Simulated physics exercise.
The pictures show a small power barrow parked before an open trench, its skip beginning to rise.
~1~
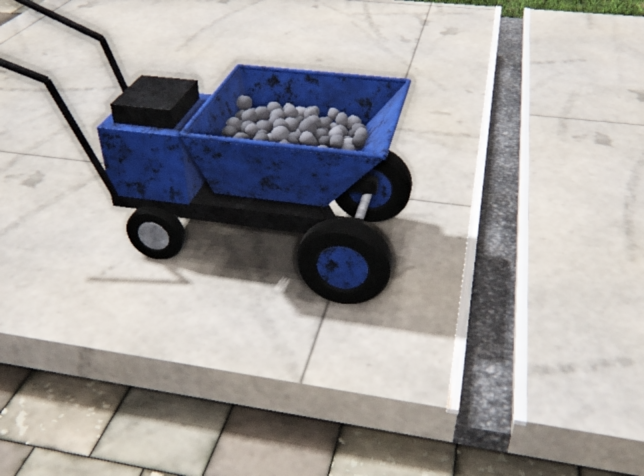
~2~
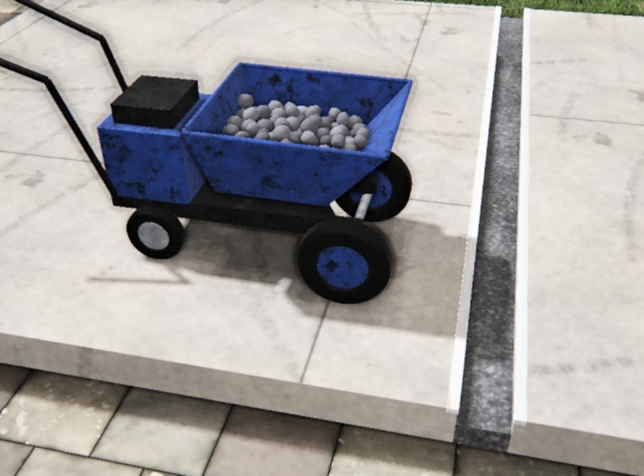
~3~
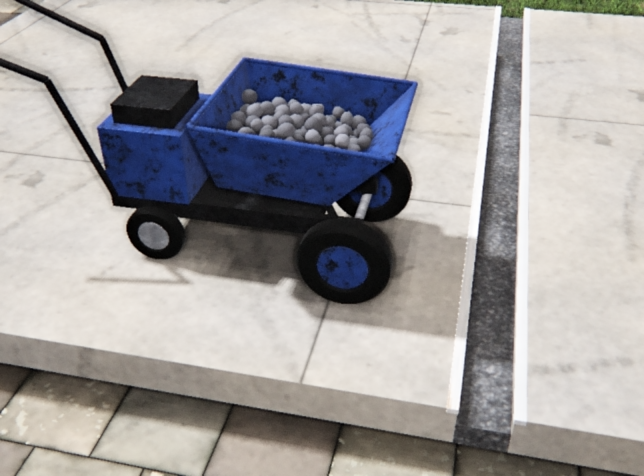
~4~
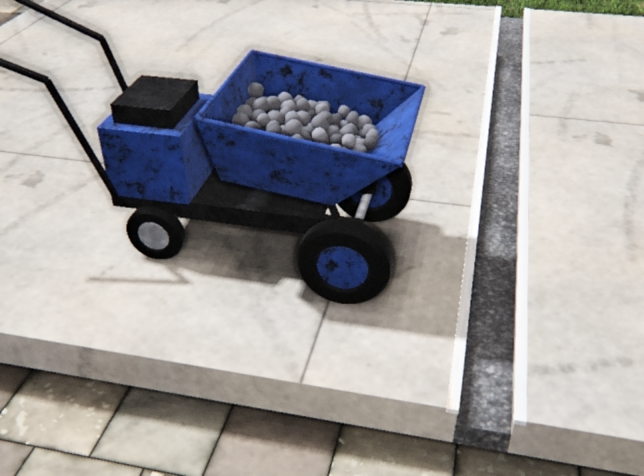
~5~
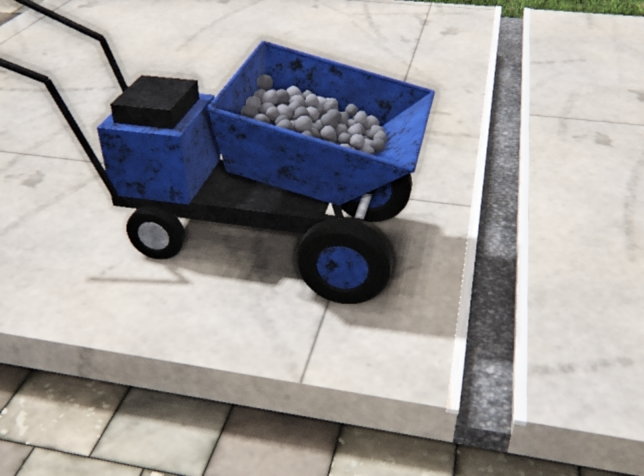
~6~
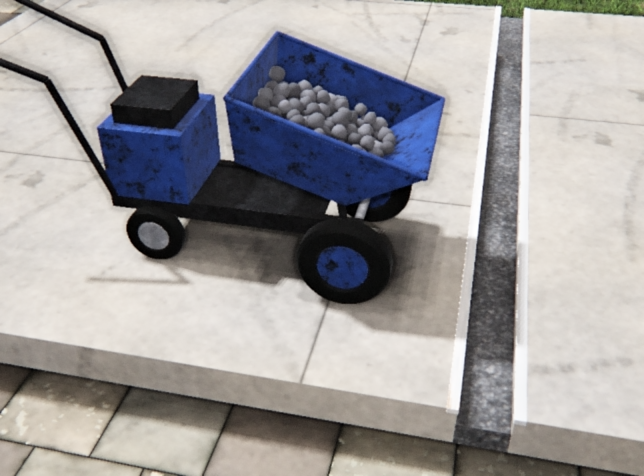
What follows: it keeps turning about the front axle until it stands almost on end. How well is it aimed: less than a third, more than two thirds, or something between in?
The trench takes between a third and two thirds.
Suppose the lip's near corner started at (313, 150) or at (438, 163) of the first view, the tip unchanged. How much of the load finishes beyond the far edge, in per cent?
Near 10 % and 90 %.
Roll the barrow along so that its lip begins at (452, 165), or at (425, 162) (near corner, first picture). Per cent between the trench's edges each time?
Roughly 0 per cent, and 10 per cent.
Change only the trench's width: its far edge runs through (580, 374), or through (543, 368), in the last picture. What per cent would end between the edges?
Roughly 100 per cent, and 70 per cent.
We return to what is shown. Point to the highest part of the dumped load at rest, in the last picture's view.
Around (530, 266).
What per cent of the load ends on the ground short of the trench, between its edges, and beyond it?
Short: 0 %, between: 50 %, beyond: 50 %.
Just after the last frame, skip tipped steeply; every one in the skip.
A moment on, skip tipped steeply; almost all in the skip; about a tenth in or heaped over the trench; just a few beyond it; just a few falling.
Further on, skip tipped right over; about a tenth in the skip; roughly half in or heaped over the trench; roughly half beyond it.
When it is over, skip tipped right over; just a few short of the trench; roughly half in or heaped over the trench; roughly half beyond it.
